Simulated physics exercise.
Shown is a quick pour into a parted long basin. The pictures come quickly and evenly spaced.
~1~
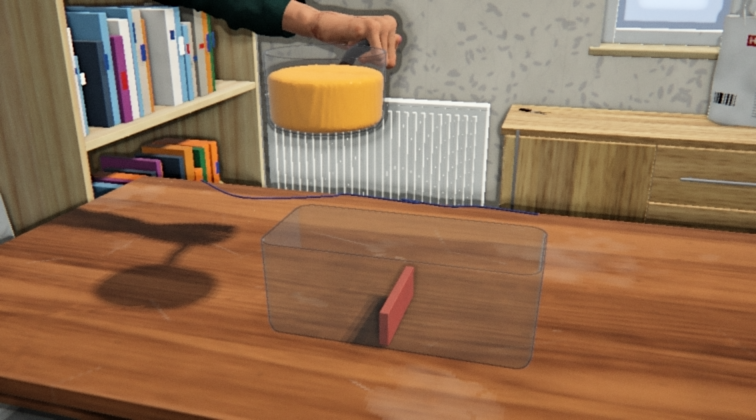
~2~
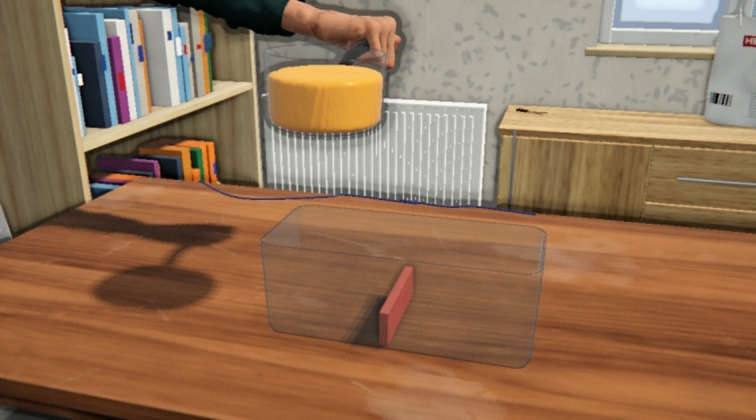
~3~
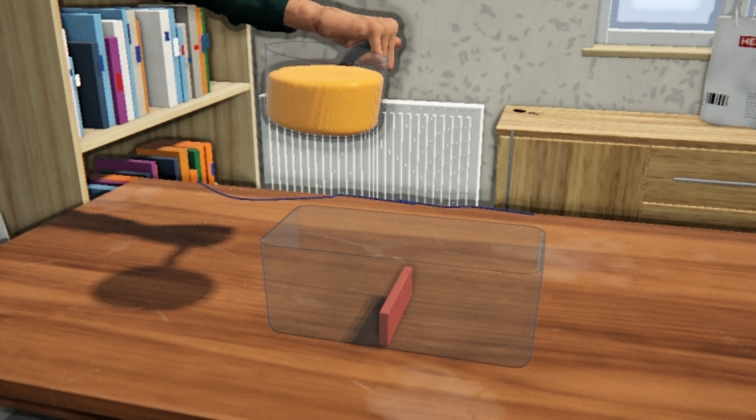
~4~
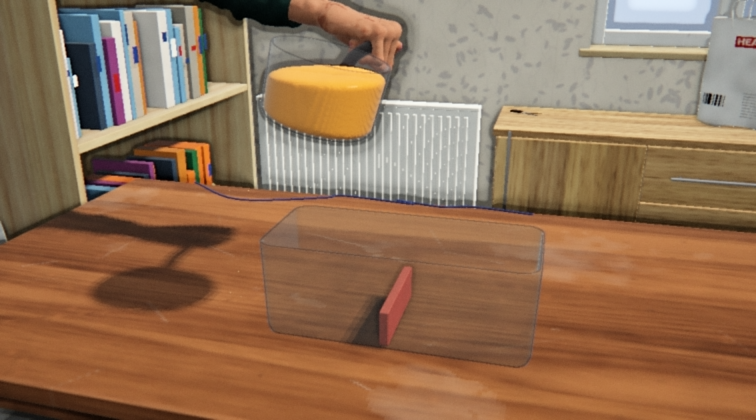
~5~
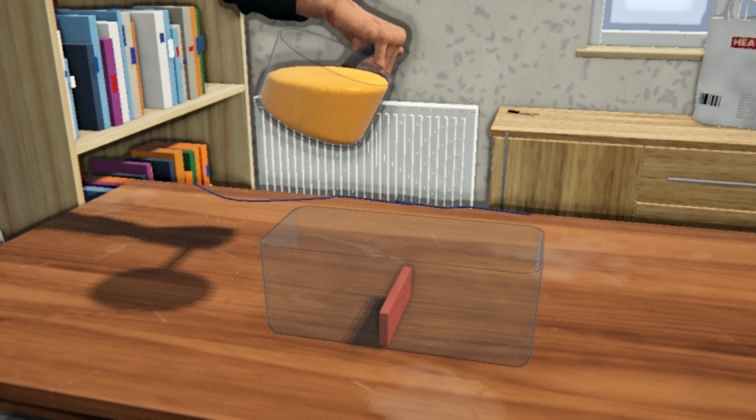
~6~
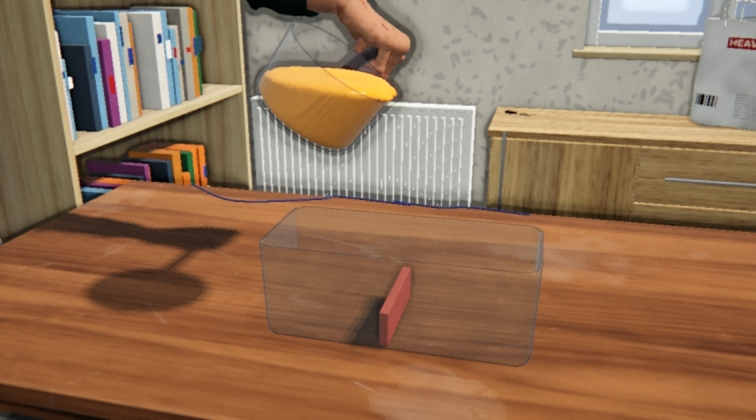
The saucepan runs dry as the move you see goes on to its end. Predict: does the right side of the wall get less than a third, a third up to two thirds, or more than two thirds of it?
The quantity right of the wall will come in past two thirds.
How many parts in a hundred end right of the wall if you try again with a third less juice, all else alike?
Near 65 in a hundred.
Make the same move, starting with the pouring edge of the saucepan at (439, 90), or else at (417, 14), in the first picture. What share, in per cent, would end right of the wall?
It comes to about 85 %, followed by about 80 %.
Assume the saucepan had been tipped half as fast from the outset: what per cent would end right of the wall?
Roughly 85 percent.
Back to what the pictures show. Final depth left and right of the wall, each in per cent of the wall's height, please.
20 per cent for the left part, 60 for the right.
A moment on, the saucepan is tipped right over and 25 per cent is still to pour, 0 is left of the wall and 21 right of it.
Next, the saucepan is tipped right over and 3 per cent is still to pour, 15 is left of the wall and 74 right of it.
Then the saucepan is tipped right over and 0 per cent is still to pour, 23 is left of the wall and 75 right of it.
Later the saucepan is tipped right over and 0 per cent is still to pour, 23 is left of the wall and 75 right of it.
Finally, 23 per cent lies left of the wall, 75 right of it and 2 outside.
